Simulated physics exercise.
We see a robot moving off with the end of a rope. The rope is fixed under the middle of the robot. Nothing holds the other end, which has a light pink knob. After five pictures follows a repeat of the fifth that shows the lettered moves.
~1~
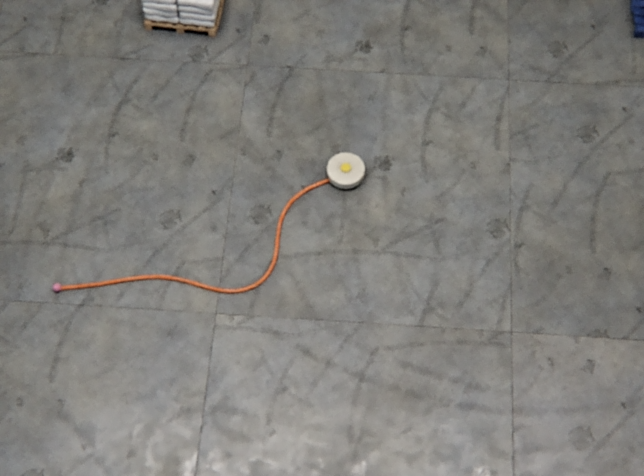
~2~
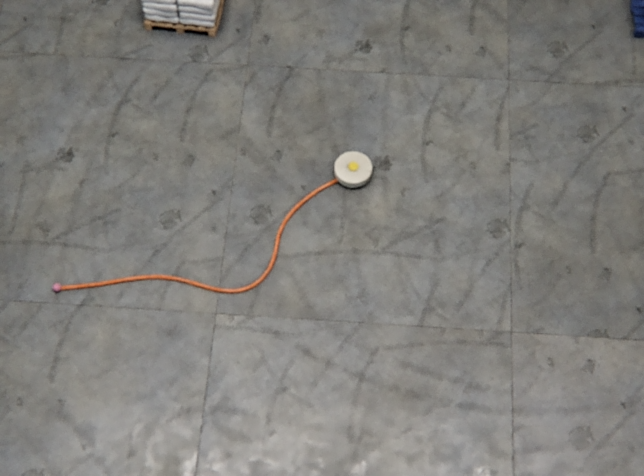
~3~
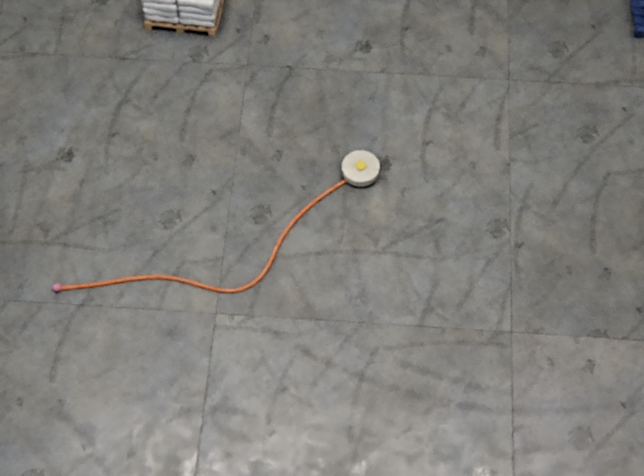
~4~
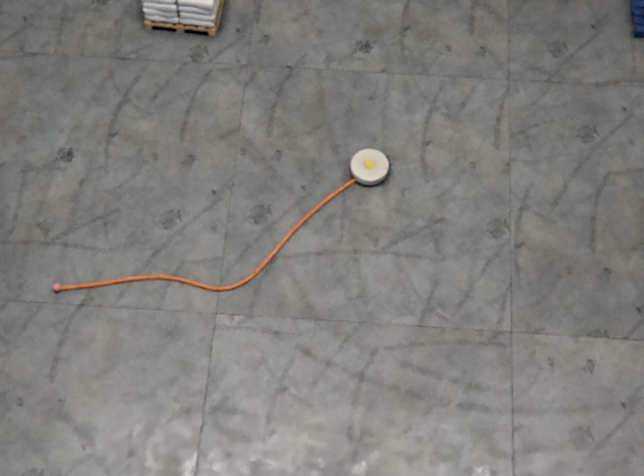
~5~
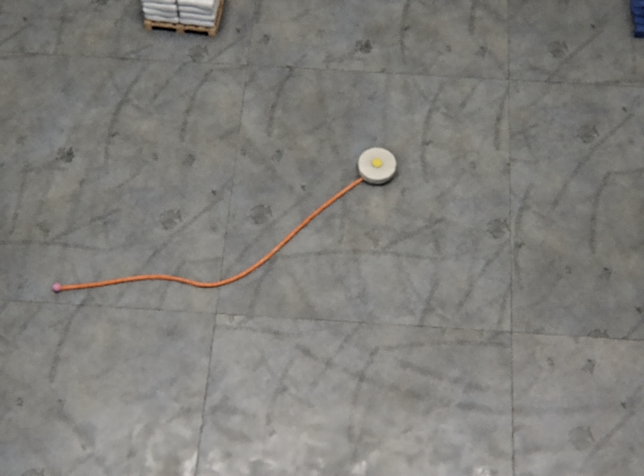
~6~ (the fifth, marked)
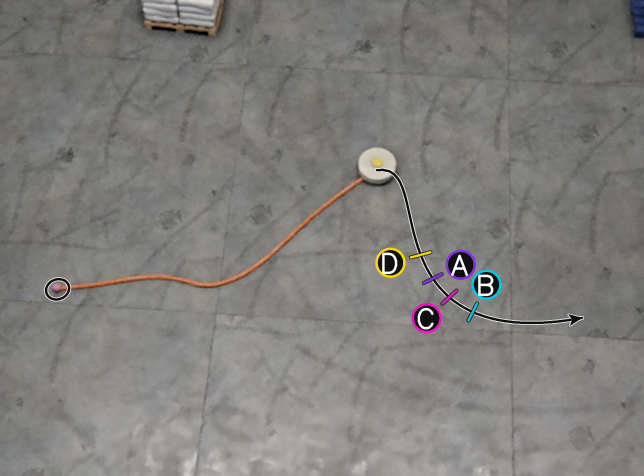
The footage shows a round white robot with a yellow centre moving slowly right and slightly upward across a grey floor, pulling one end of an orange rope and straightening its curve while the light pink knobbed end stays still.
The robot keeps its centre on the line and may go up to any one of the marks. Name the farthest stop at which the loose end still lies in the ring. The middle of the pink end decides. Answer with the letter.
At A, and not beyond.
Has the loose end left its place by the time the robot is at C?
Yes.
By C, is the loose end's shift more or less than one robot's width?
Less.
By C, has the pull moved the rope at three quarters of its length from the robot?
Yes.
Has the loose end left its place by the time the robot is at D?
No.
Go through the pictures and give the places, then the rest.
The first frame shows robot (346, 171); free end (57, 288).
The second frame shows robot (353, 170); free end (57, 288).
The third frame shows robot (361, 169); free end (57, 288).
The fourth frame shows robot (370, 168); free end (57, 288).
The fifth frame shows robot (377, 167); free end (57, 288).
On the marked copy, A at (433, 279); B at (473, 312); C at (449, 297); D at (421, 255); the ring at (58, 289); the route from (377, 170) via (436, 283) to (582, 318).
With A. Early on, robot (406, 195), middle of the rope (241, 262), free end (58, 288).
Further on, robot (417, 238), middle of the rope (241, 262), free end (58, 288).
At the end, robot (433, 275), middle of the rope (246, 263), free end (62, 287); the free end is still in its ring.
As for the rest, B drags the free end to (100, 283); C drags the free end to (77, 285); D is safe but short.
